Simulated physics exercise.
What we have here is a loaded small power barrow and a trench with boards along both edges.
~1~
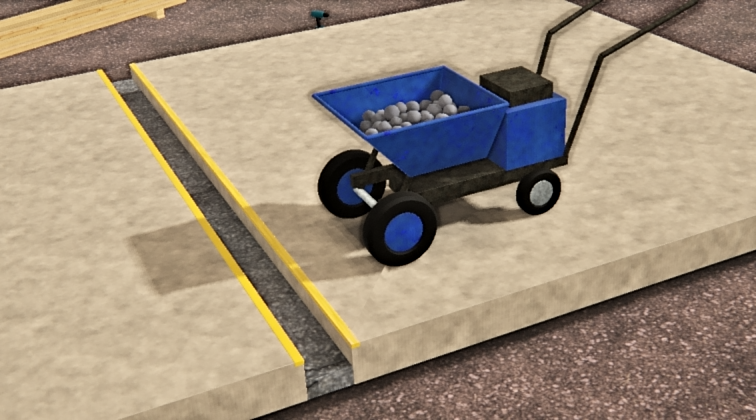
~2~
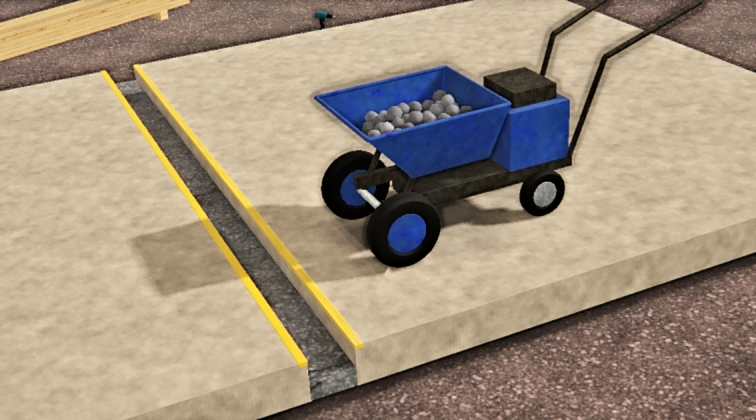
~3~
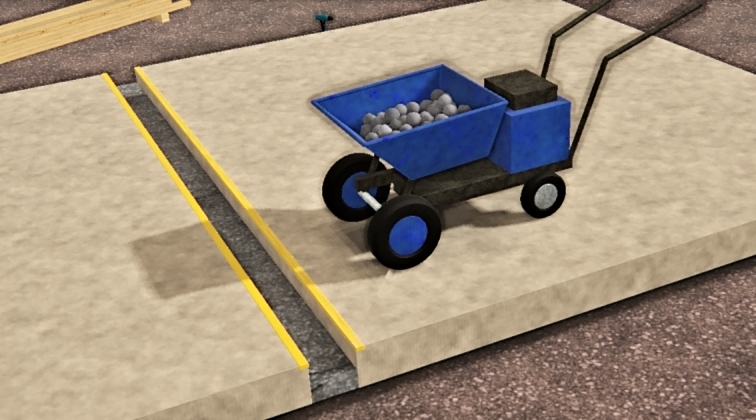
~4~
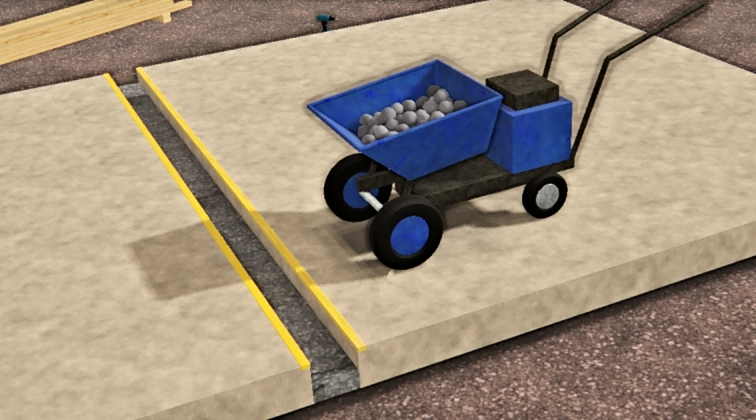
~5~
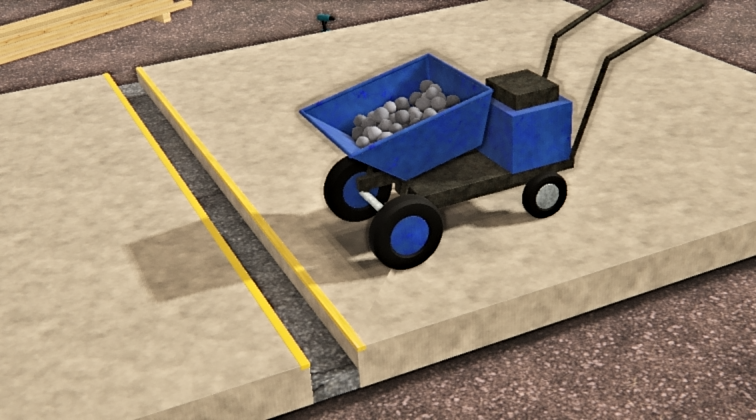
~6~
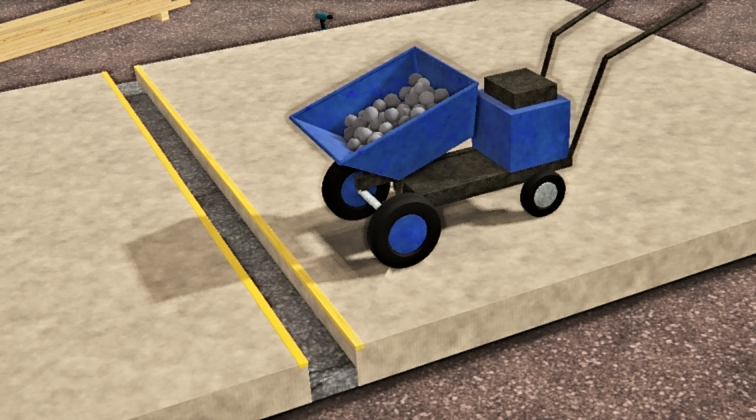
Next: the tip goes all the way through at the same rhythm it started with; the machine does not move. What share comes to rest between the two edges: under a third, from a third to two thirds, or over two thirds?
I expect the trench to receive a third to two thirds of the load.
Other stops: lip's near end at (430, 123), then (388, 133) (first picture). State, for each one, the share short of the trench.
First place: Around 50 per cent. Second place: Around 10 per cent.
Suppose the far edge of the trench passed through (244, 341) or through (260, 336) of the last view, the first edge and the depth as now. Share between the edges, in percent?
Well, it'd be something like 90 per cent the first time and 80 per cent the second.
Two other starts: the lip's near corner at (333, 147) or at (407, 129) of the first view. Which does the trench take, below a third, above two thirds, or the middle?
First less than a third, then over two thirds.
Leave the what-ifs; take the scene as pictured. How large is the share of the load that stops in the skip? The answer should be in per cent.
Close to 0 in a hundred.
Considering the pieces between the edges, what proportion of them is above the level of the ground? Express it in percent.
I'd say around 10 percent.
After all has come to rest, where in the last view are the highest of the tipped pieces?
Estimated top, final frame: Near (219, 261).
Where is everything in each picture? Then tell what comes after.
The first picture shows lip of the skip (366, 139), level; top of the load (424, 117), round cobbles; first edge of the trench (330, 312); far edge (276, 328), the trench under half as wide as the skip, and about half as deep as wide.
The second picture shows lip of the skip (368, 140), level; top of the load (427, 118).
The third picture shows lip of the skip (365, 145), tipped barely; top of the load (450, 111).
The fourth picture shows lip of the skip (360, 150), tipped a little; top of the load (446, 108).
The fifth picture shows lip of the skip (351, 156), tipped a little; top of the load (438, 104).
The sixth picture shows lip of the skip (340, 163), tipped clearly; top of the load (427, 99); first edge of the trench (335, 313); far edge (281, 330).
Just after the last frame, skip tipped steeply; every one in the skip.
A moment on, skip tipped right over; the larger part in the skip; about a tenth in or heaped over the trench; just a few beyond it; just a few falling.
Further on, skip tipped right over; just a few in the skip; roughly half in or heaped over the trench; roughly half beyond it.
When it is over, skip tipped right over; roughly half in or heaped over the trench; roughly half beyond it.
